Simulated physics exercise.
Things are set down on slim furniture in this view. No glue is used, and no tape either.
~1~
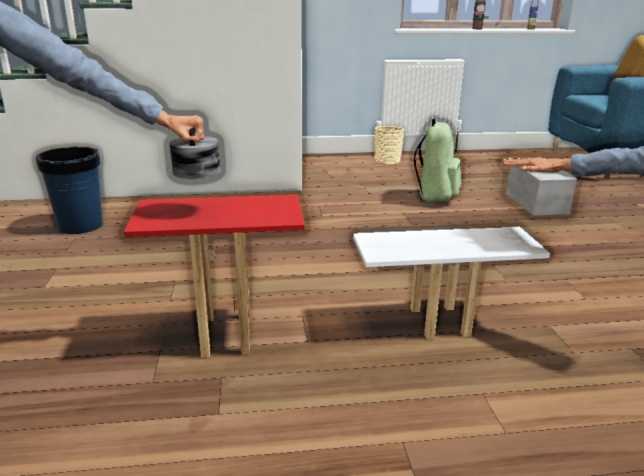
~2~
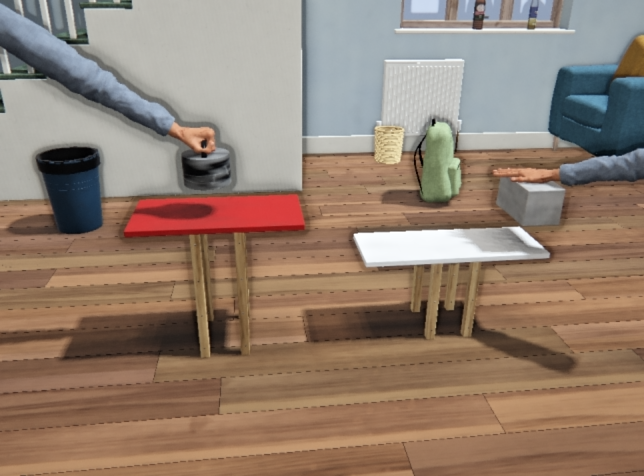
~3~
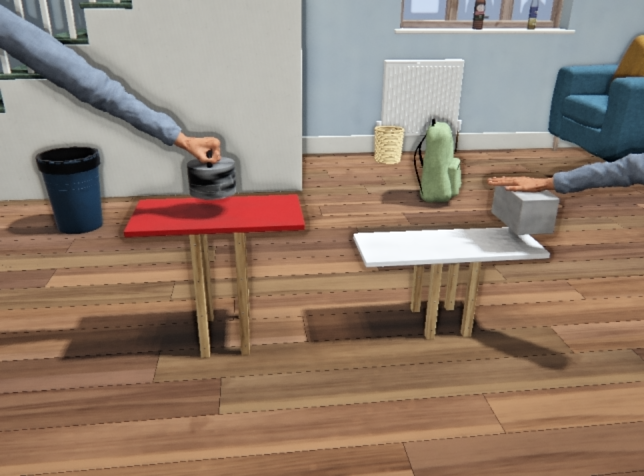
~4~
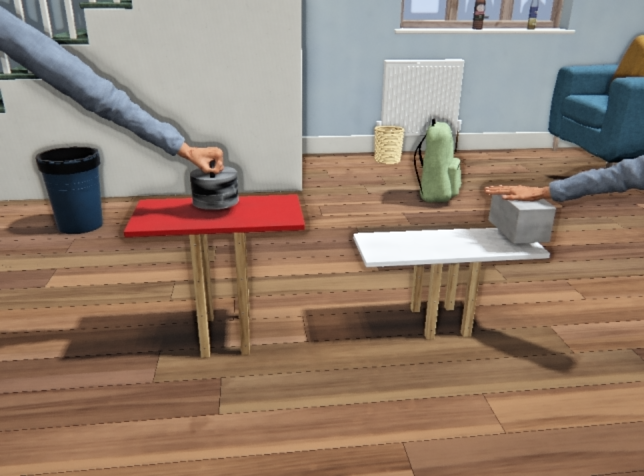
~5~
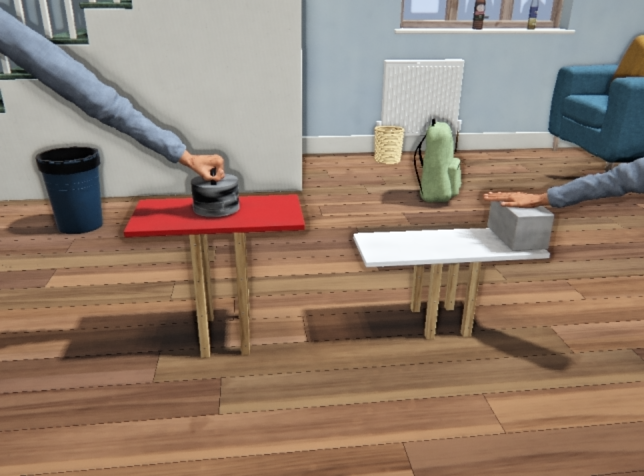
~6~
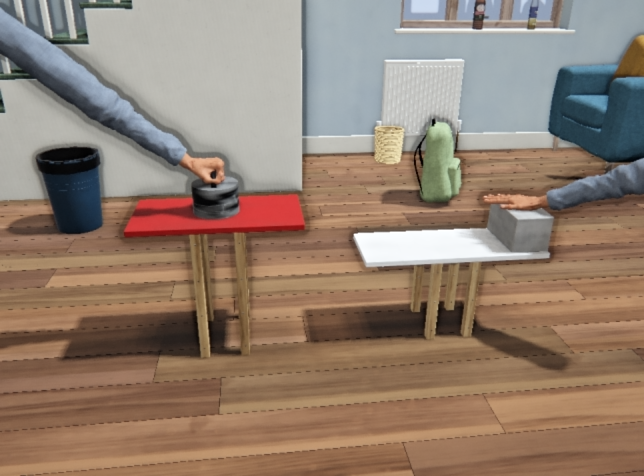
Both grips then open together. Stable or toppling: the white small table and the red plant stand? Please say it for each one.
Verdict: White small table toppling, red plant stand stable.
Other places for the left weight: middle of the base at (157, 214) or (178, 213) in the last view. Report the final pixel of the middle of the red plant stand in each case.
It winds up near (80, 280) and then near (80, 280).
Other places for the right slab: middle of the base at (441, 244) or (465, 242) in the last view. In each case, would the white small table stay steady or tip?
Remains upright, then remains upright.
Then, 0.44 s on from there, white small table turned 27° from its first pose near (489, 243); red plant stand at rest near (218, 214).
In the end, the white small table overbalances, near (536, 256); the red plant stand holds firm, near (218, 214).
